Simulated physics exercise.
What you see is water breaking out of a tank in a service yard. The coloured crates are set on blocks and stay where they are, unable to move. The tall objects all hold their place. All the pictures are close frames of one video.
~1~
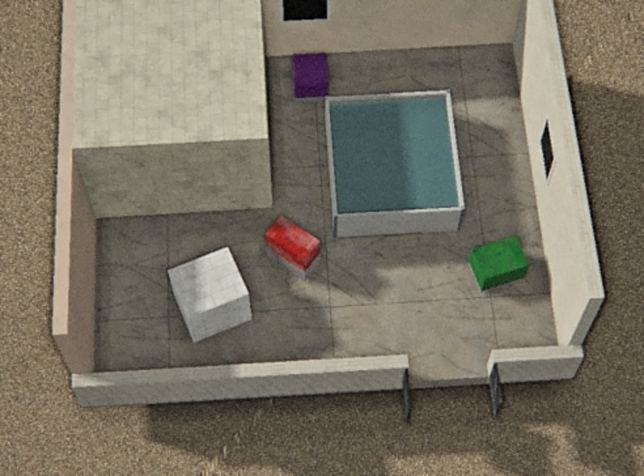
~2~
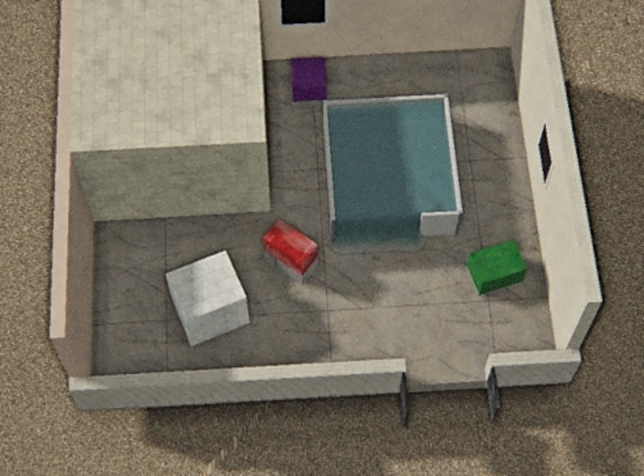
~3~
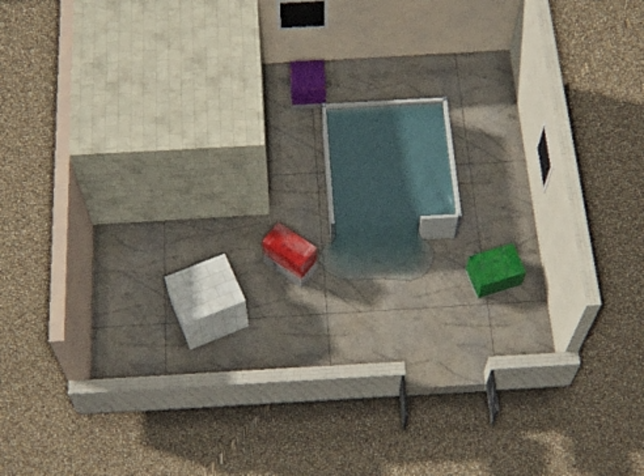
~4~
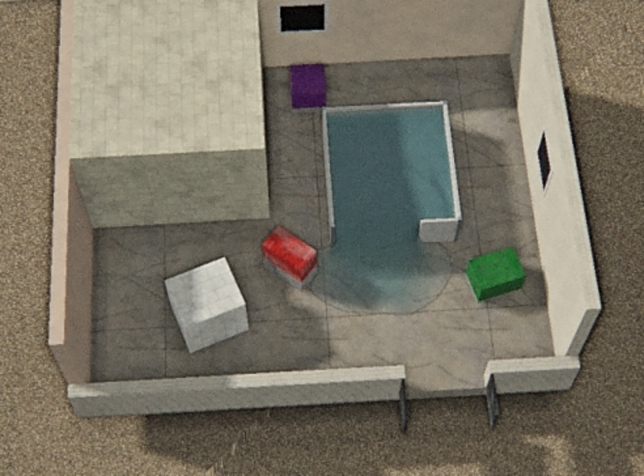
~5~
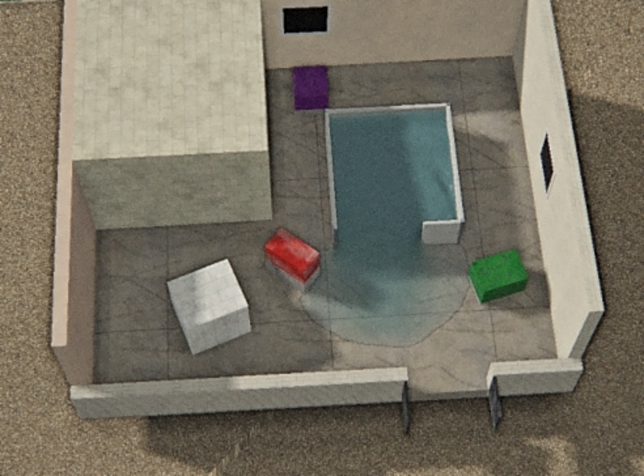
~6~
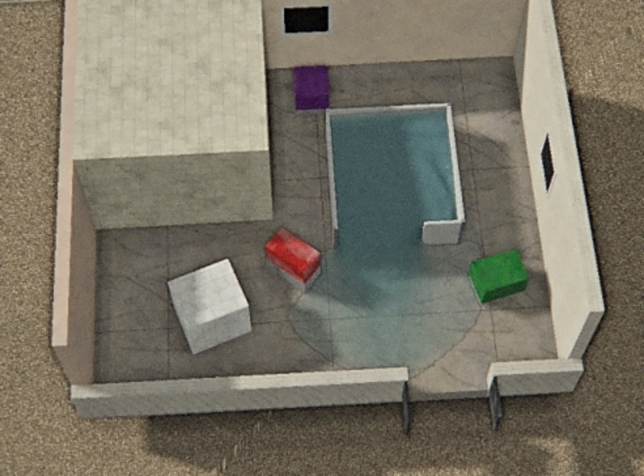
A walled yard holds a tank whose front wall opens, and water spreads across the floor.
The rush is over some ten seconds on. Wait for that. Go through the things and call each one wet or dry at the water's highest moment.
Called one by one: The purple crate is dry; the red crate is dry; the green crate is wet.
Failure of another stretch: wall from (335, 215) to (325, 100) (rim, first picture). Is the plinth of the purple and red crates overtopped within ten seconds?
Result - purple crate gets flooded, red crate gets flooded.
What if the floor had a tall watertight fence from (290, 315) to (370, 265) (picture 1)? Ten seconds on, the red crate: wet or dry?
The way I see it, the red crate is inundated.
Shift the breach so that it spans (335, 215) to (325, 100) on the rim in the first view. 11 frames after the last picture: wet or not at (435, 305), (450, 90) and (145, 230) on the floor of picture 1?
One after the other: Clear, not flooded, under water.
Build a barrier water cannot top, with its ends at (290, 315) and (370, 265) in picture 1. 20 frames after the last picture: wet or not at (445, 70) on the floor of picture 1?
I'd call it waterless.
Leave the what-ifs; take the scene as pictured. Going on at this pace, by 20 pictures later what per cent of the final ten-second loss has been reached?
Around 50 %.
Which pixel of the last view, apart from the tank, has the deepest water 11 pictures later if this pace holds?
I'd mark about pixel (342, 385).
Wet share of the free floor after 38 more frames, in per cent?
That works out at 70 %.
A moment on, water covers 30 % of the floor; the purple crate not reached, the red crate water round its plinth, the green crate water round its plinth.
Next, water covers 35 % of the floor; the purple crate not reached, the red crate water round its plinth, the green crate water round its plinth.
Then, water covers 45 % of the floor; the purple crate not reached, the red crate water round its plinth, the green crate water round its plinth.
Later, water covers 70 % of the floor; the purple crate not reached, the red crate water round its plinth, the green crate water round its plinth.
In the end, water covers 85 % of the floor; the purple crate stayed above the water, the red crate stayed above the water, the green crate was topped.
